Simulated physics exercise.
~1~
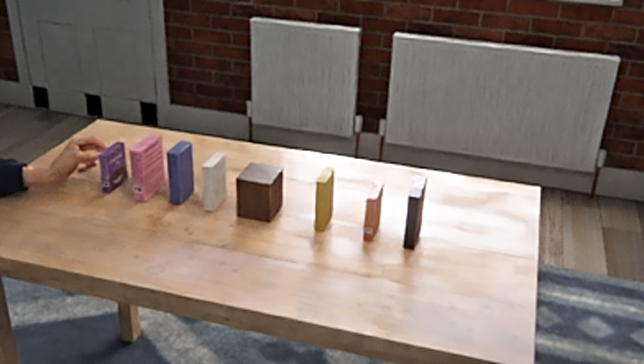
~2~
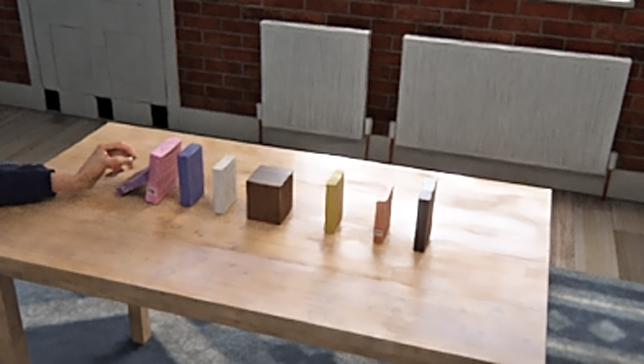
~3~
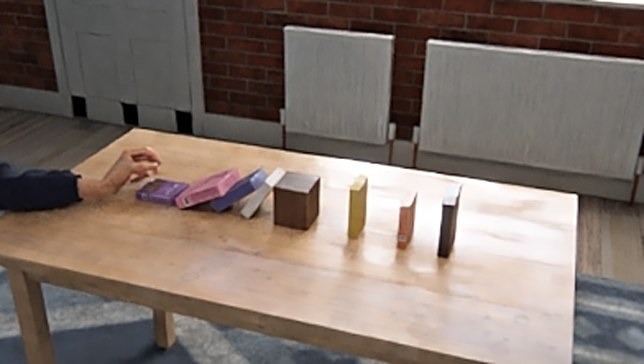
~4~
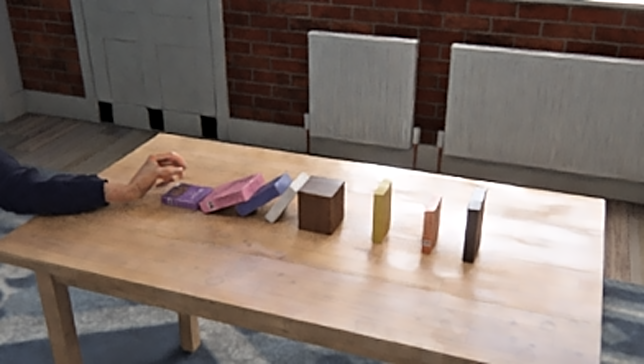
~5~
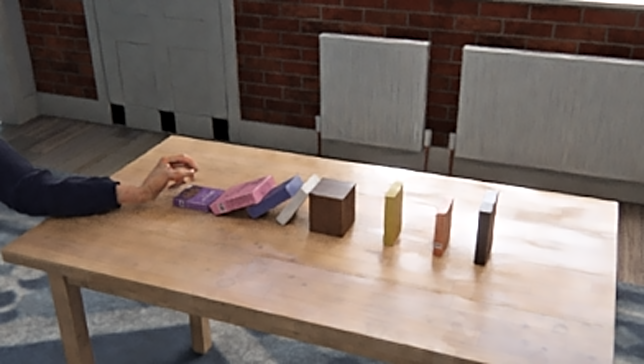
A small purple packet is tipped by a hand at the left end of a line of upright objects on a wooden table, seen from slightly above in a room with brick walls and white radiators. To its right stand a pink packet, a blue board, a white board, a squat brown block, and yellow, orange and black pieces. The purple packet falls against the pink one, which topples into the blue board, and that knocks the white board over. The white board comes to lean against the brown block, which holds. The hand hovers while the yellow, orange and black pieces stay upright.
